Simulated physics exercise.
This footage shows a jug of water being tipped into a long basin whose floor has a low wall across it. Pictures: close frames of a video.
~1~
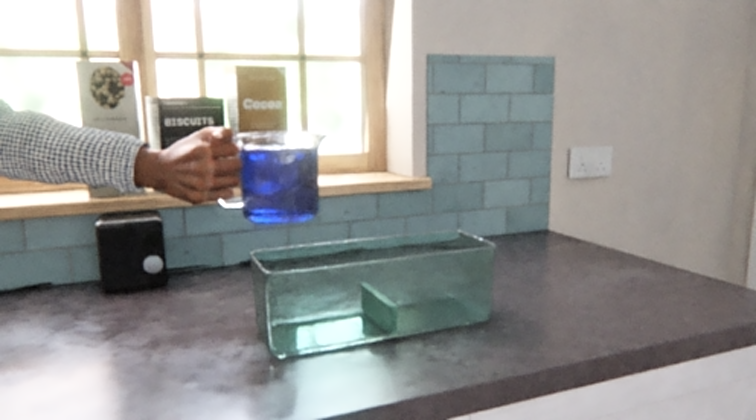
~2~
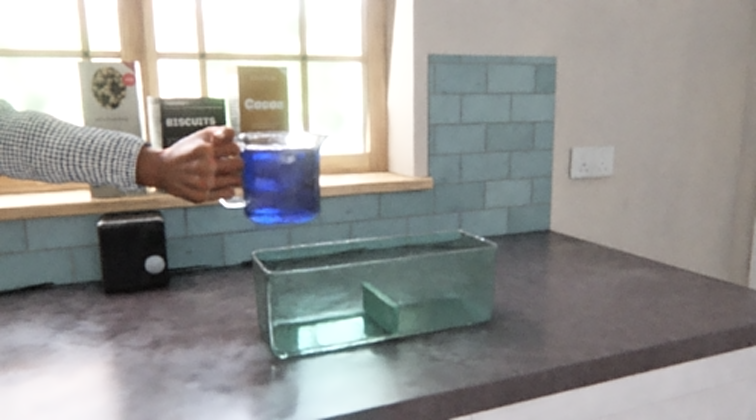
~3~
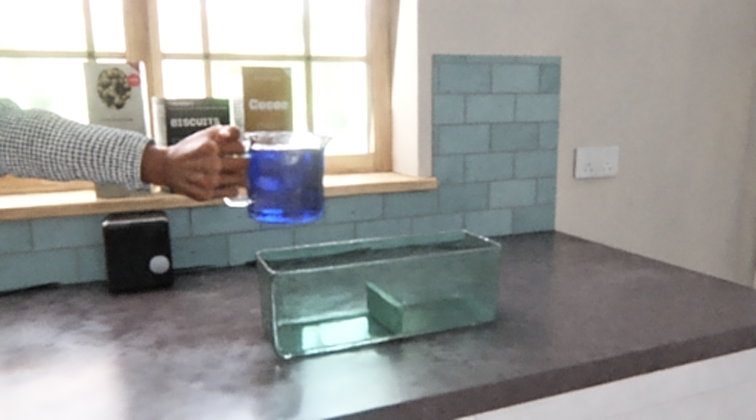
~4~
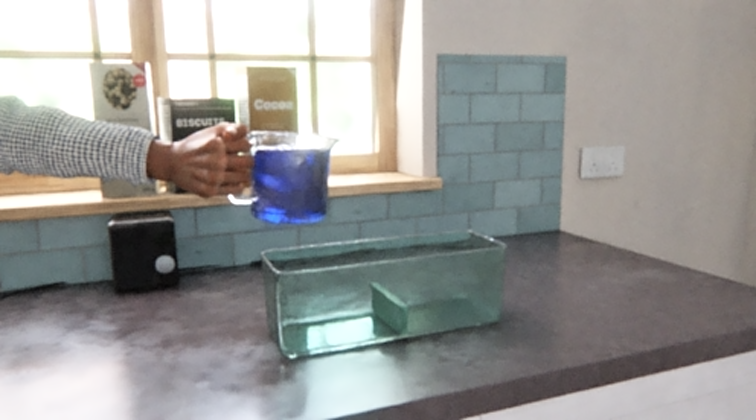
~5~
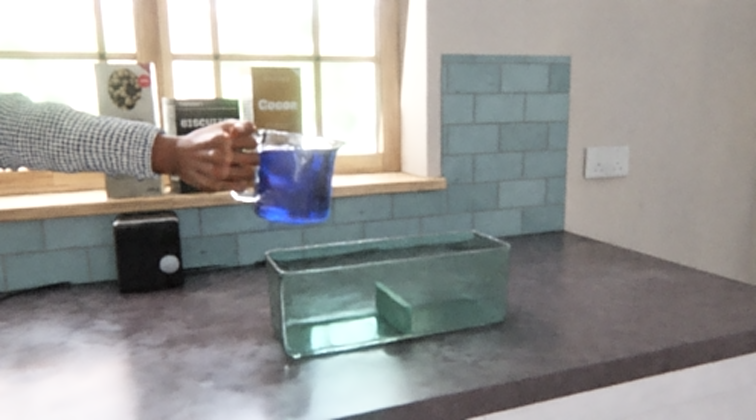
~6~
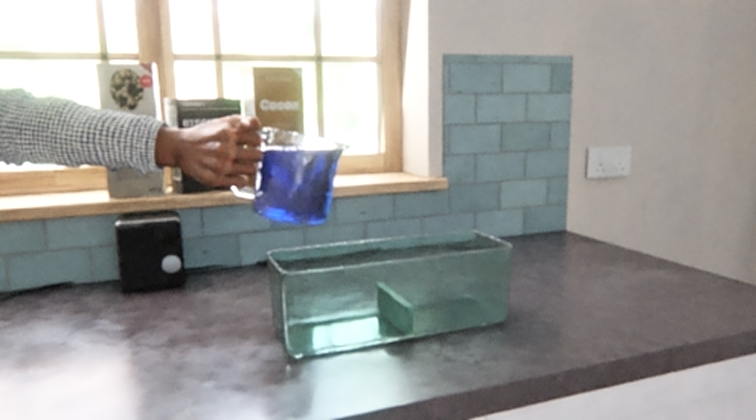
Glass jug of blue liquid held by a hand above a long clear basin, tilting slightly to the right.
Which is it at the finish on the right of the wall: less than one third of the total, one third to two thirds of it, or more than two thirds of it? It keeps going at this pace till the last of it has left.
At the finish the right of the wall has one third to two thirds of the total.
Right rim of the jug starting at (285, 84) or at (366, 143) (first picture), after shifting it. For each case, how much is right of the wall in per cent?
First try 5 %, second try 95 %.
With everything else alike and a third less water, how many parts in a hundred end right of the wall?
Roughly 15 percent.
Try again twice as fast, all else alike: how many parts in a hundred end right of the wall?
About 25 %.
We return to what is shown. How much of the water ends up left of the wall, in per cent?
That works out to roughly 55 percent.
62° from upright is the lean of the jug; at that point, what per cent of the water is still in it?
About 80 per cent.
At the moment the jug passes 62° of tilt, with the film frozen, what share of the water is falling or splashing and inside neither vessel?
It works out to about 15 percent.
A moment on, the jug is tipped part way and 78 per cent is still to pour, 2 is left of the wall and 6 right of it.
Next, the jug is tipped on its side and 25 per cent is still to pour, 22 is left of the wall and 41 right of it.
Then the jug is tipped right over and 2 per cent is still to pour, 52 is left of the wall and 44 right of it.
Later the jug is tipped right over and 0 per cent is still to pour, 55 is left of the wall and 45 right of it.
At rest 55 per cent lies left of the wall, 44 right of it and 1 outside.
